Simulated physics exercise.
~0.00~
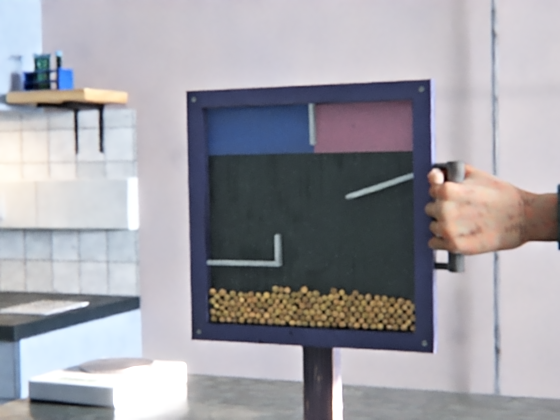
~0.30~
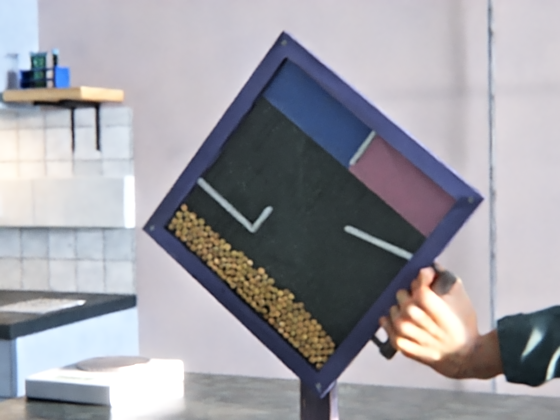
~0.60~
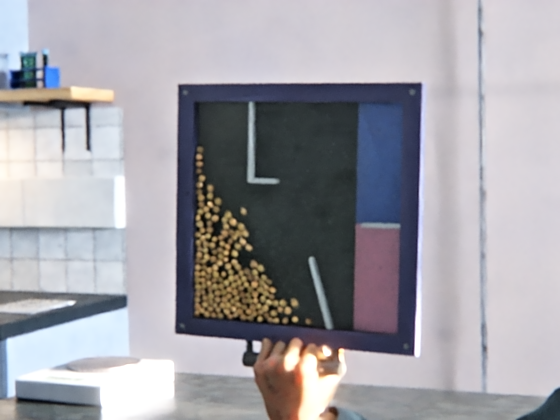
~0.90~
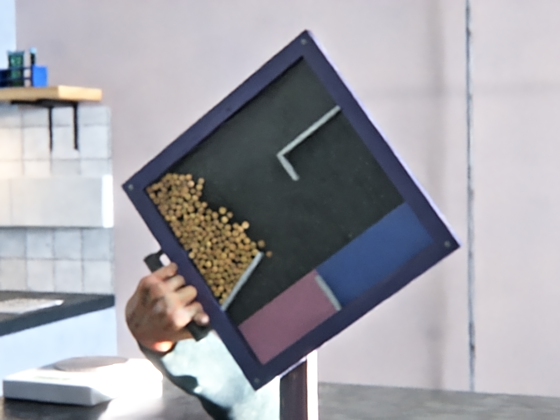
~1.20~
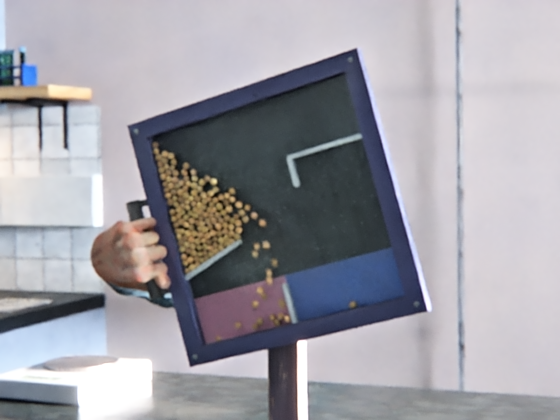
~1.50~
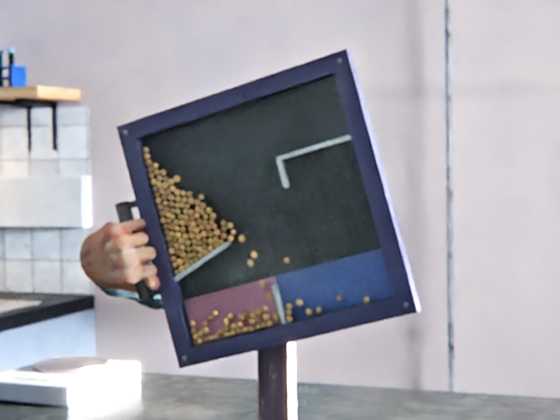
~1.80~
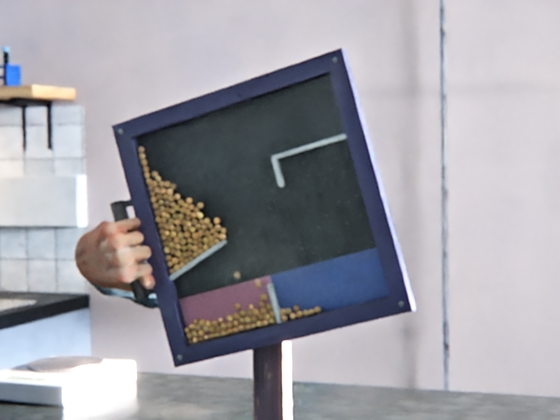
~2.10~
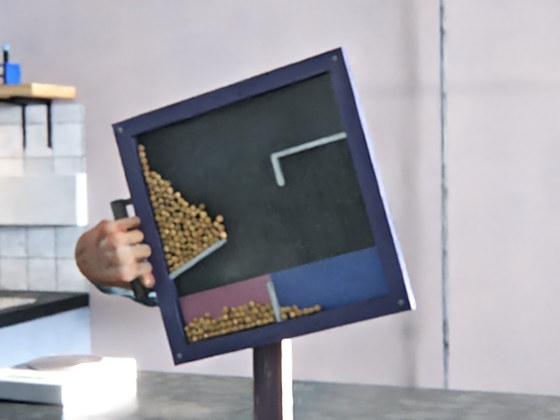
Beads in a hand-turned case slide round and partly spill, mostly into the pink pocket.
